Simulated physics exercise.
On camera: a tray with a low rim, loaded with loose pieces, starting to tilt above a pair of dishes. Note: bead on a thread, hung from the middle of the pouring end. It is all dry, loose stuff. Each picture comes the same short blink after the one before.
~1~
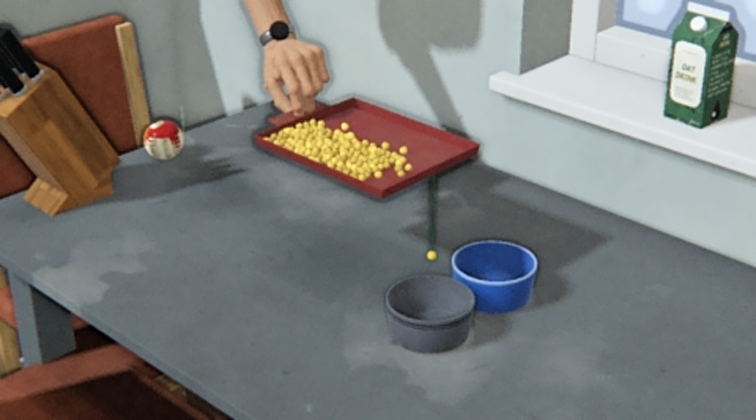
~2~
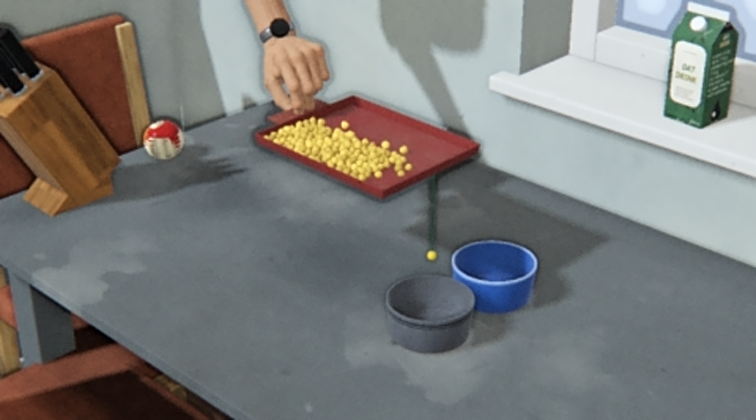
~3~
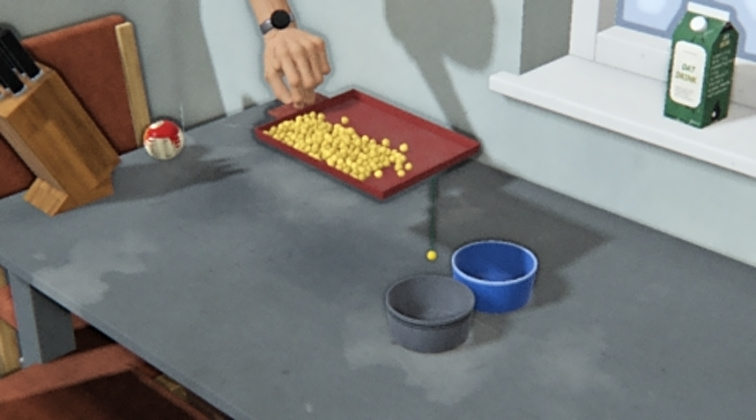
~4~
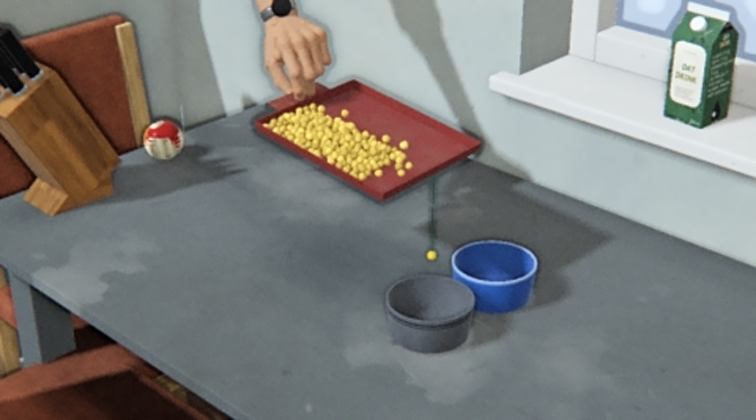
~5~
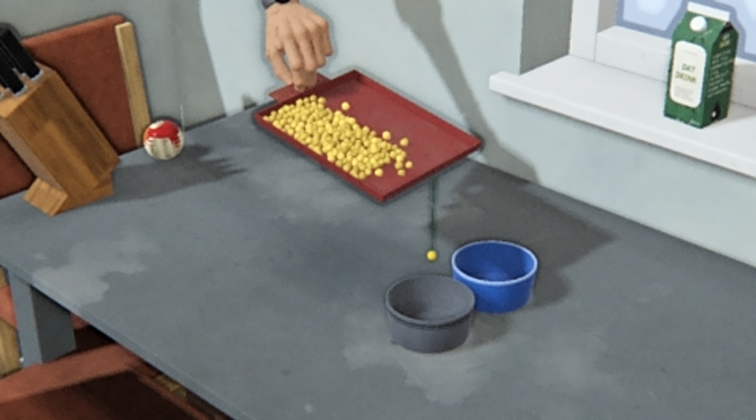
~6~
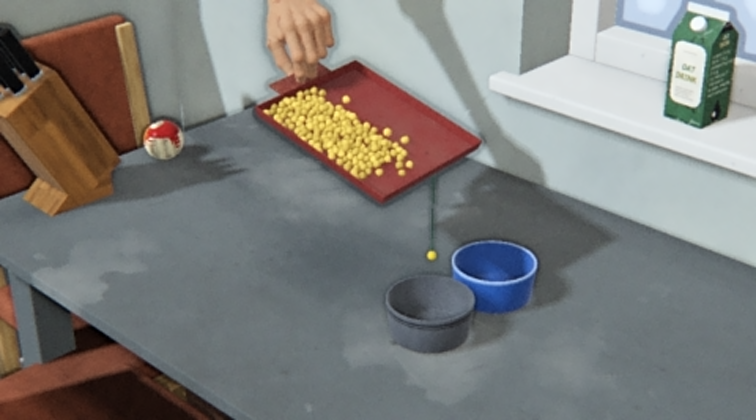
A hand slowly raises the handle end of a red tray holding small yellow balls.
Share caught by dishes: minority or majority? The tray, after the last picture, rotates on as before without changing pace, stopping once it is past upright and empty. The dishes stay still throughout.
Most is saved.
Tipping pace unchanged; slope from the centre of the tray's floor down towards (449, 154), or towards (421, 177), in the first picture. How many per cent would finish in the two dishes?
The first try would leave around 30 per cent there, the second around 90 per cent.
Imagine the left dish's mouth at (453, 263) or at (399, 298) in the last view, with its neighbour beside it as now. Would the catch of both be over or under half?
Held in all, by try: A smaller portion, then a larger portion.
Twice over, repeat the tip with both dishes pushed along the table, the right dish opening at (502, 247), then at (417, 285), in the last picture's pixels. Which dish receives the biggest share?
First the left one, then right.
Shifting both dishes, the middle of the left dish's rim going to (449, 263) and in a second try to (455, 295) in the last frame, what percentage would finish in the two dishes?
Roughly 10% the first time and 40% the second time.
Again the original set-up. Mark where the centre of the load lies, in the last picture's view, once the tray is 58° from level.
In the last view, the load is centred near (380, 156).
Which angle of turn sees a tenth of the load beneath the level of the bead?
Close to 100 degrees, I reckon.
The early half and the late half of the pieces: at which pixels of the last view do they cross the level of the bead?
Roughly at (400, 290) first, and then at (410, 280).
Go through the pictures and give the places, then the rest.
The first picture shows corners of the pouring end (382, 188) and (477, 144), level; middle of the load (336, 149), puffed corn balls; left dish (463, 329); right dish (527, 290); bead on its thread (432, 256).
The second picture shows corners of the pouring end (382, 189) and (477, 144), level; middle of the load (336, 148).
The third picture shows corners of the pouring end (383, 190) and (478, 143), tipped barely, lowest at the left corner; middle of the load (336, 145).
The fourth picture shows corners of the pouring end (383, 191) and (478, 142), tipped a little, lowest at the left corner; middle of the load (336, 140).
The fifth picture shows corners of the pouring end (383, 193) and (478, 141), tipped a little, lowest at the left corner; middle of the load (336, 136).
The sixth picture shows corners of the pouring end (383, 195) and (479, 140), tipped a little, lowest at the left corner; middle of the load (337, 131); left dish (463, 329); right dish (527, 290).
Just after the last frame, tray tipped steeply; almost all on the tray; just a few in the left dish; just a few in the air.
A moment on, tray tipped right over; the larger part on the tray; about a tenth in the left dish; just a few outside both; just a few in the air.
Further on, tray tipped past a quarter turn; roughly two thirds in the left dish; just a few in the right dish; roughly a quarter outside both.
When it is over, tray tipped past a quarter turn; roughly two thirds in the left dish; just a few in the right dish; roughly a quarter outside both.
